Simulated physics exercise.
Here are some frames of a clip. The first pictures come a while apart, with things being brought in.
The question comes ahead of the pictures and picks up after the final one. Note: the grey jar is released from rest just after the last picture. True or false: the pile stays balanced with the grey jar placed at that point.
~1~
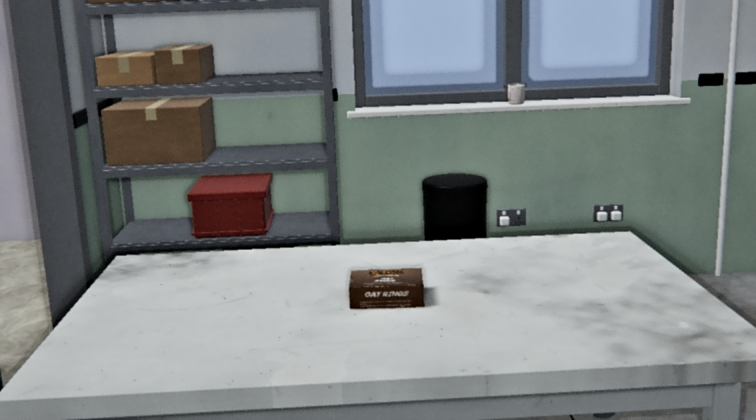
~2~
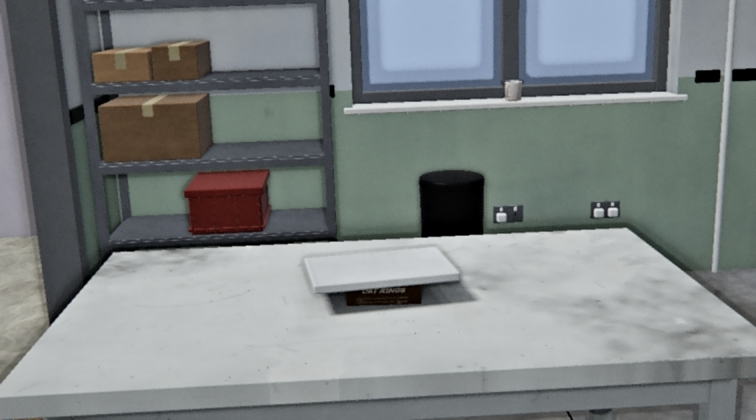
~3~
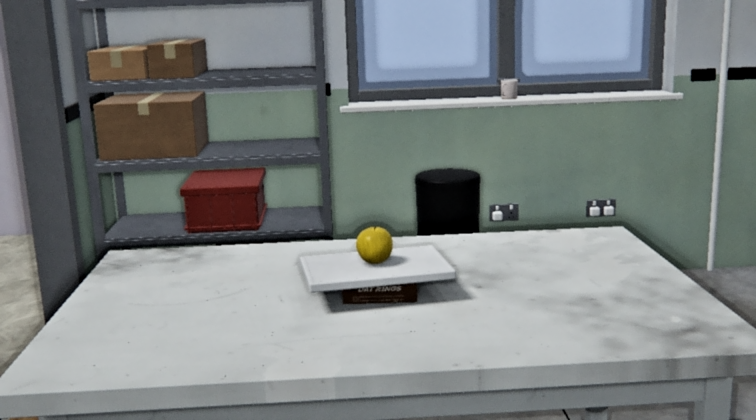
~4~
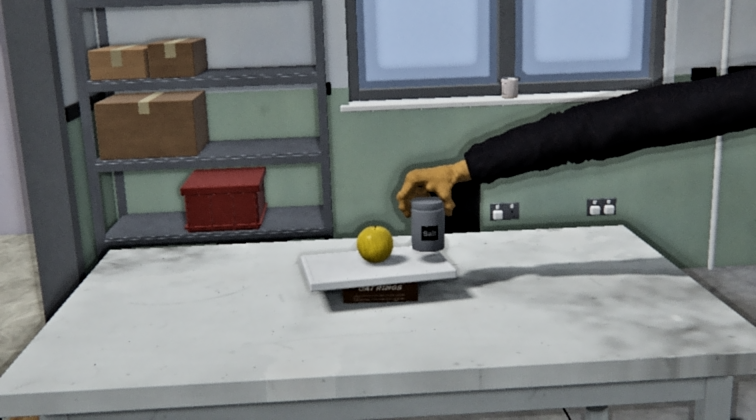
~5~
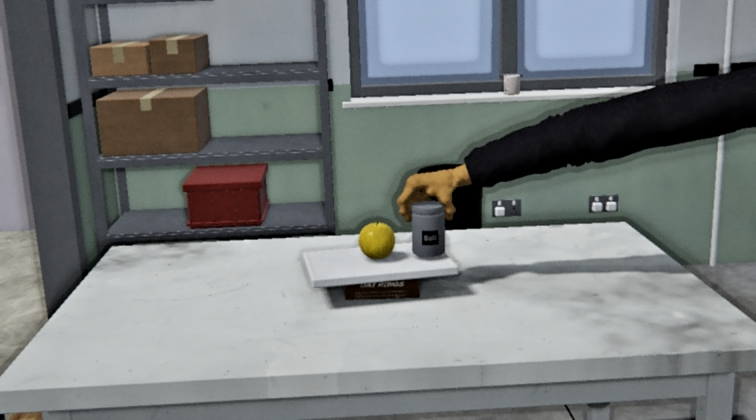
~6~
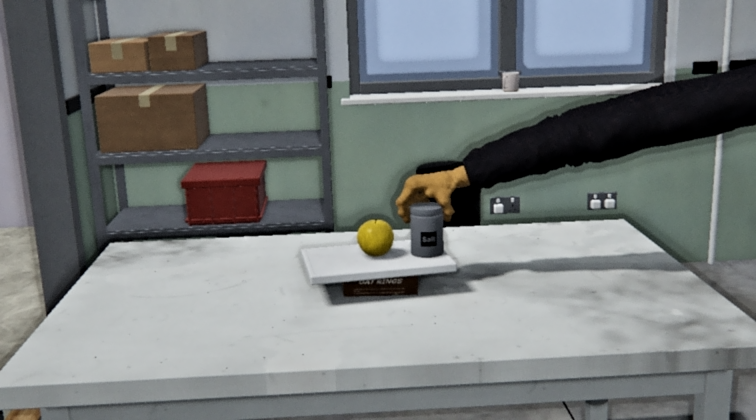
True.
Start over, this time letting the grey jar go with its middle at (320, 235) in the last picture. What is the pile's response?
Then it holds.
Then, 0.50 s after the last picture, nothing has stirred.
Then, 1.30 s after the last picture, grey jar resting near (427, 230).
At rest, all 4 in place. Seen from the same camera at the end, grey jar near (428, 230). The pile holds.
